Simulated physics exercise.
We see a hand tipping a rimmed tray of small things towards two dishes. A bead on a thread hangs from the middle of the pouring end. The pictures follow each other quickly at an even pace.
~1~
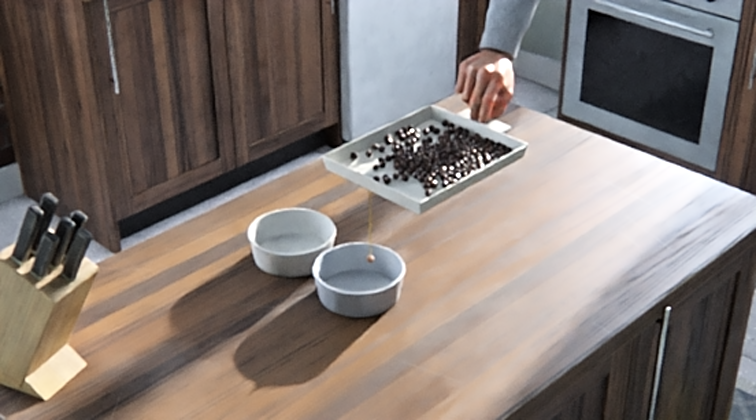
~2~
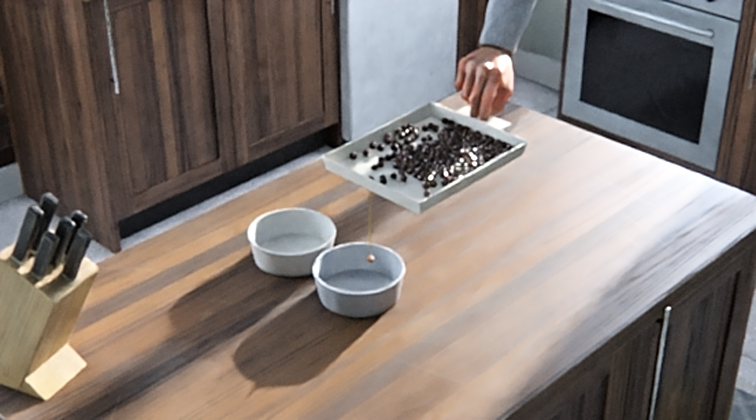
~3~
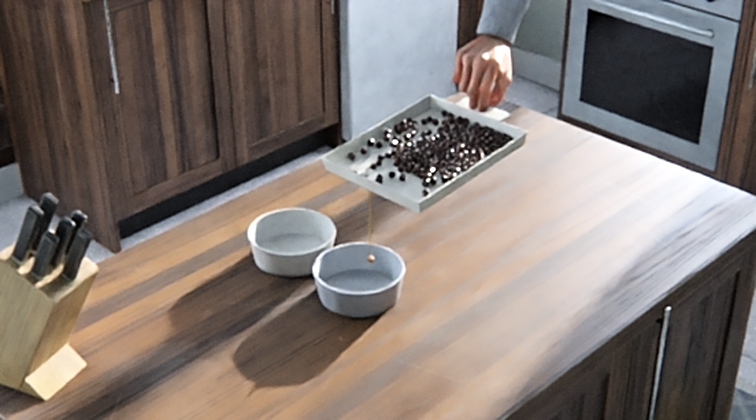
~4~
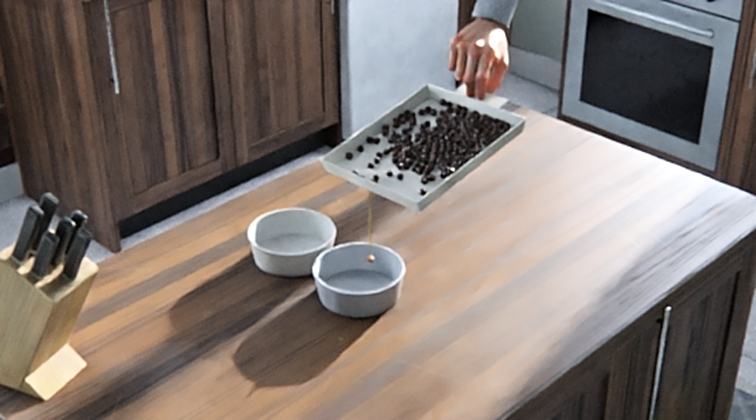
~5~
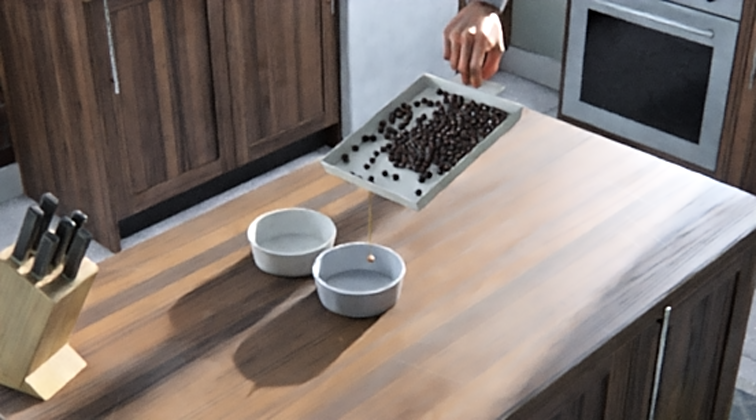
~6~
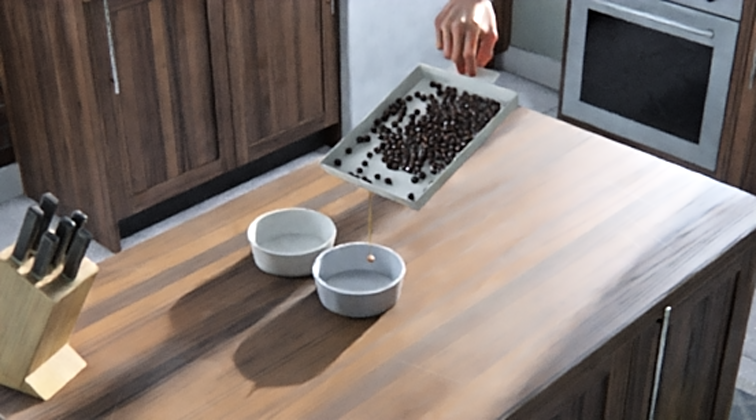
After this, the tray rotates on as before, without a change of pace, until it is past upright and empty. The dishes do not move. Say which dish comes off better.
Fuller: The right dish.
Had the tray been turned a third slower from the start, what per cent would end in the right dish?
Roughly 40 in a hundred.
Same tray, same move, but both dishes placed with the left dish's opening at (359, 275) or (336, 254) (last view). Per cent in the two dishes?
About 40 and 60 per cent.
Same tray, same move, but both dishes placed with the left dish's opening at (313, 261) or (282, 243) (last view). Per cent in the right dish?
Roughly 10 per cent, and 50 per cent.
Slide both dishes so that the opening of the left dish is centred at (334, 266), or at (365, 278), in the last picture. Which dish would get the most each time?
At the first place the left dish, at the second the left-hand dish.
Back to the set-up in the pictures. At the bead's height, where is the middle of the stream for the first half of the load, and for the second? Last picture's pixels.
First near (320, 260), later near (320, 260).
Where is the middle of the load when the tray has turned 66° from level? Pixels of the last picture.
At about (354, 176).
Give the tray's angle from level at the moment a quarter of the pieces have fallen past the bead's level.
At about 80°.
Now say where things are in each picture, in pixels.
The first picture shows corners of the pouring end (327, 156) and (420, 200), level; middle of the load (446, 157), chocolate balls; left dish (261, 257); right dish (327, 296); bead on its thread (371, 259).
The second picture shows corners of the pouring end (326, 156) and (419, 200), level; middle of the load (446, 155).
The third picture shows corners of the pouring end (326, 157) and (419, 200), tipped barely, lowest at the left corner; middle of the load (445, 150), about a tenth on the move.
The fourth picture shows corners of the pouring end (325, 159) and (417, 199), tipped a little, lowest at the left corner; middle of the load (443, 143), about a tenth on the move.
The fifth picture shows corners of the pouring end (324, 160) and (416, 199), tipped clearly, lowest at the left corner; middle of the load (440, 136), roughly a quarter on the move.
The sixth picture shows corners of the pouring end (323, 162) and (414, 199), tipped clearly, lowest at the left corner; middle of the load (433, 133), almost all on the move; left dish (261, 257); right dish (327, 296).
Just after the last frame, tray tipped steeply; the larger part on the tray; just a few in the right dish; just a few outside both; roughly a quarter in the air.
A moment on, tray tipped past a quarter turn; about a tenth on the tray; roughly a quarter in the right dish; about a tenth in the left dish; roughly a third outside both; roughly a quarter in the air.
Further on, tray tipped past a quarter turn; roughly a third in the right dish; about a tenth in the left dish; roughly half outside both.
When it is over, tray tipped past a quarter turn; roughly a third in the right dish; about a tenth in the left dish; roughly half outside both.
